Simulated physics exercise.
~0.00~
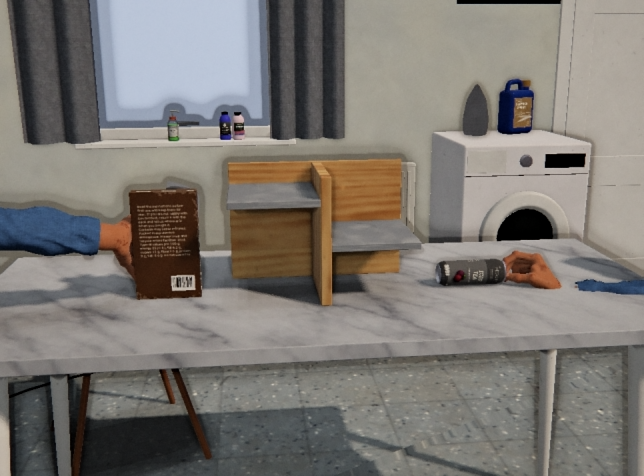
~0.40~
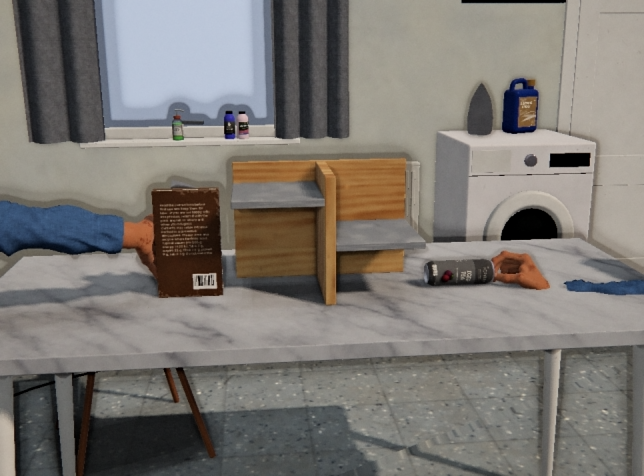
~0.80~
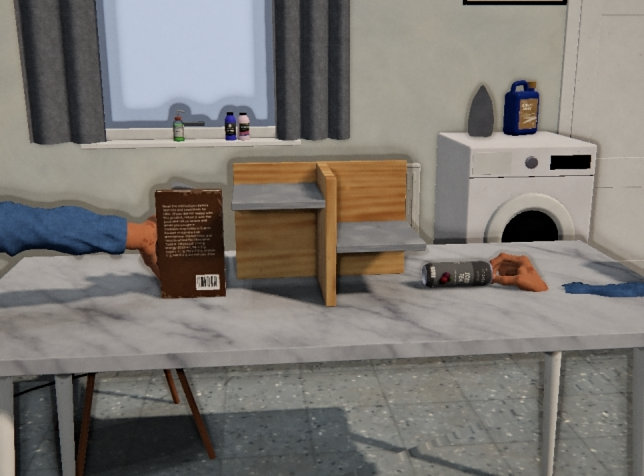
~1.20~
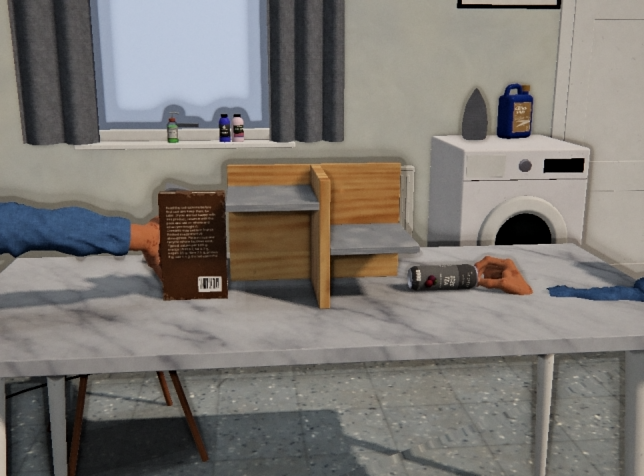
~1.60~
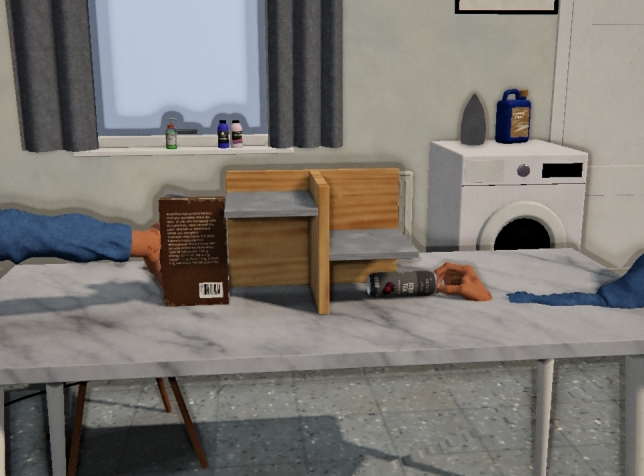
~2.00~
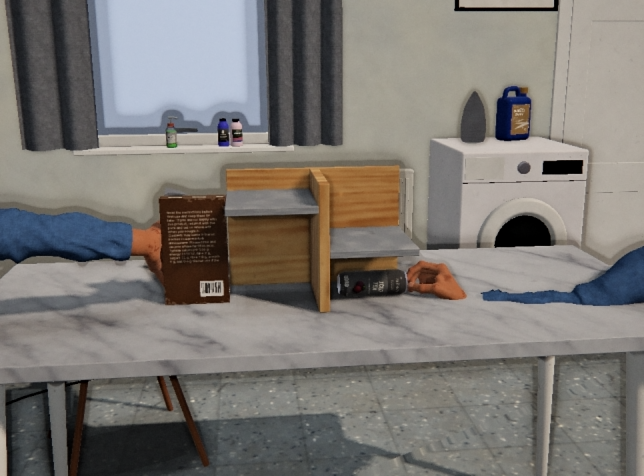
On a marble table, hands push a brown book that stops and a can that slides under a shelf.
